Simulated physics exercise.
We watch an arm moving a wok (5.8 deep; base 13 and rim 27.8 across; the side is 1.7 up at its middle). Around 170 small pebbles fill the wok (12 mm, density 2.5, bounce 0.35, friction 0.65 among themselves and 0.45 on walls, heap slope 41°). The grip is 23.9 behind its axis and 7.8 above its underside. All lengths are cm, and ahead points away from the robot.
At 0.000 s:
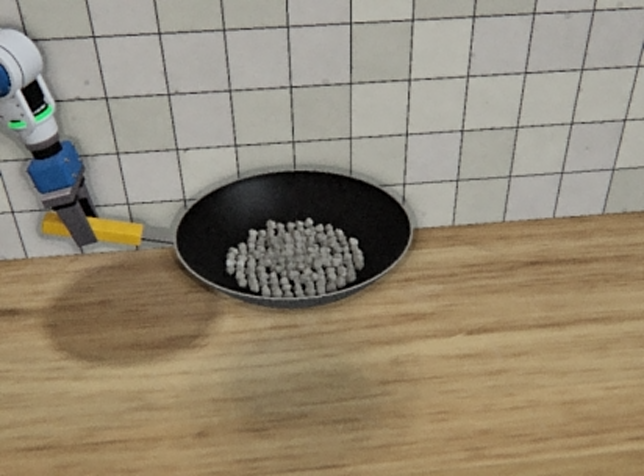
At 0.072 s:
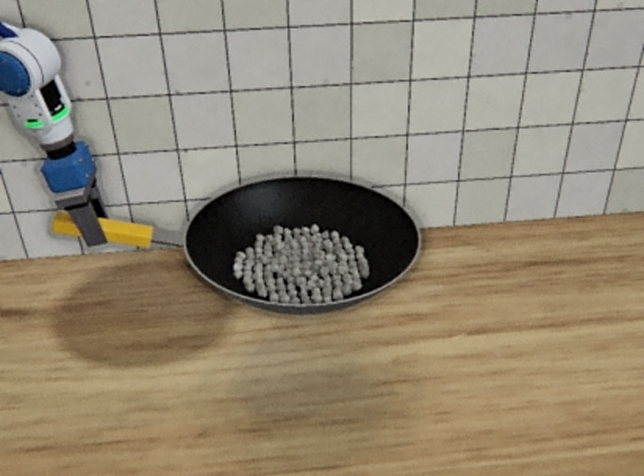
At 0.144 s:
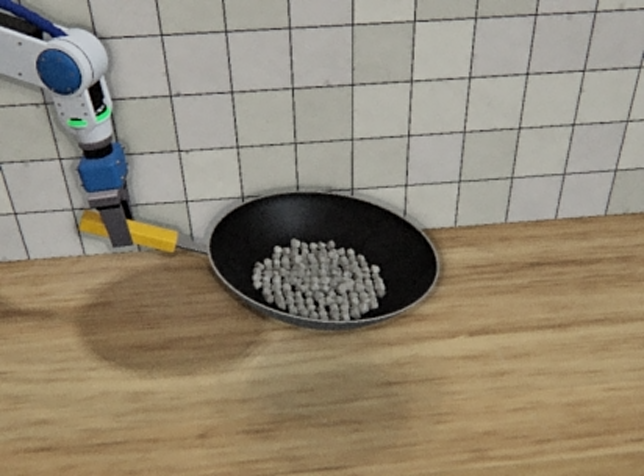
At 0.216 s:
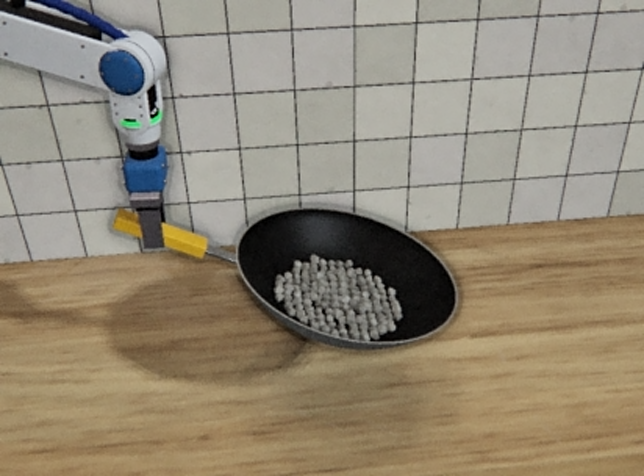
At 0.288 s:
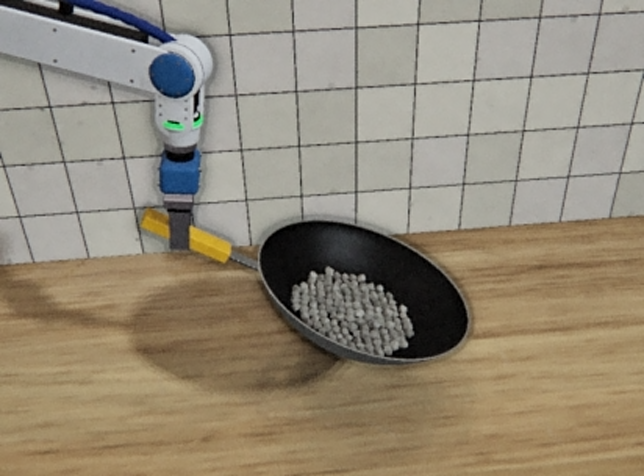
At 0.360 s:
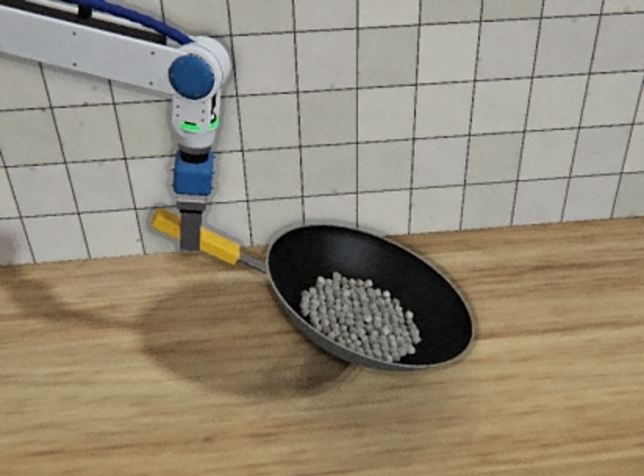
A robot arm gripping the yellow handle of a dark wok full of small grey pebbles moved it to the right along a wooden surface, gradually tilting its far side downward.
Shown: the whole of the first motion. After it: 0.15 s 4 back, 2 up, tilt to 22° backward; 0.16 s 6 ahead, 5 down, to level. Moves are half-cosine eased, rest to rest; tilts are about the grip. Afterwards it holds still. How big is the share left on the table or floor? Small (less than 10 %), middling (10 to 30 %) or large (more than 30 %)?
Share on the table or floor: Small (less than 10 %).
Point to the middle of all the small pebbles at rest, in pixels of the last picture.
Around (412, 282).
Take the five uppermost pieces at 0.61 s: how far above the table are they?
About 60 cm.
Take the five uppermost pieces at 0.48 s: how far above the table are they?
Roughly 37 cm.
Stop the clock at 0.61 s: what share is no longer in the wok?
Near 100 per cent so far.
After 0.48 s, tilted 19° backward, highest piece 37 above the table; 166 in the wok.
After 0.61 s, tilted 7° backward, highest piece 60 above the table; 166 in flight or on a rim.
After 0.87 s, level, highest piece 58 above the table; 84 in the wok, 82 in flight or on a rim.
After 1.92 s, level, highest piece 21 above the table; 166 in the wok.
At rest, 166 in the wok. That is 0 % on the table or floor.
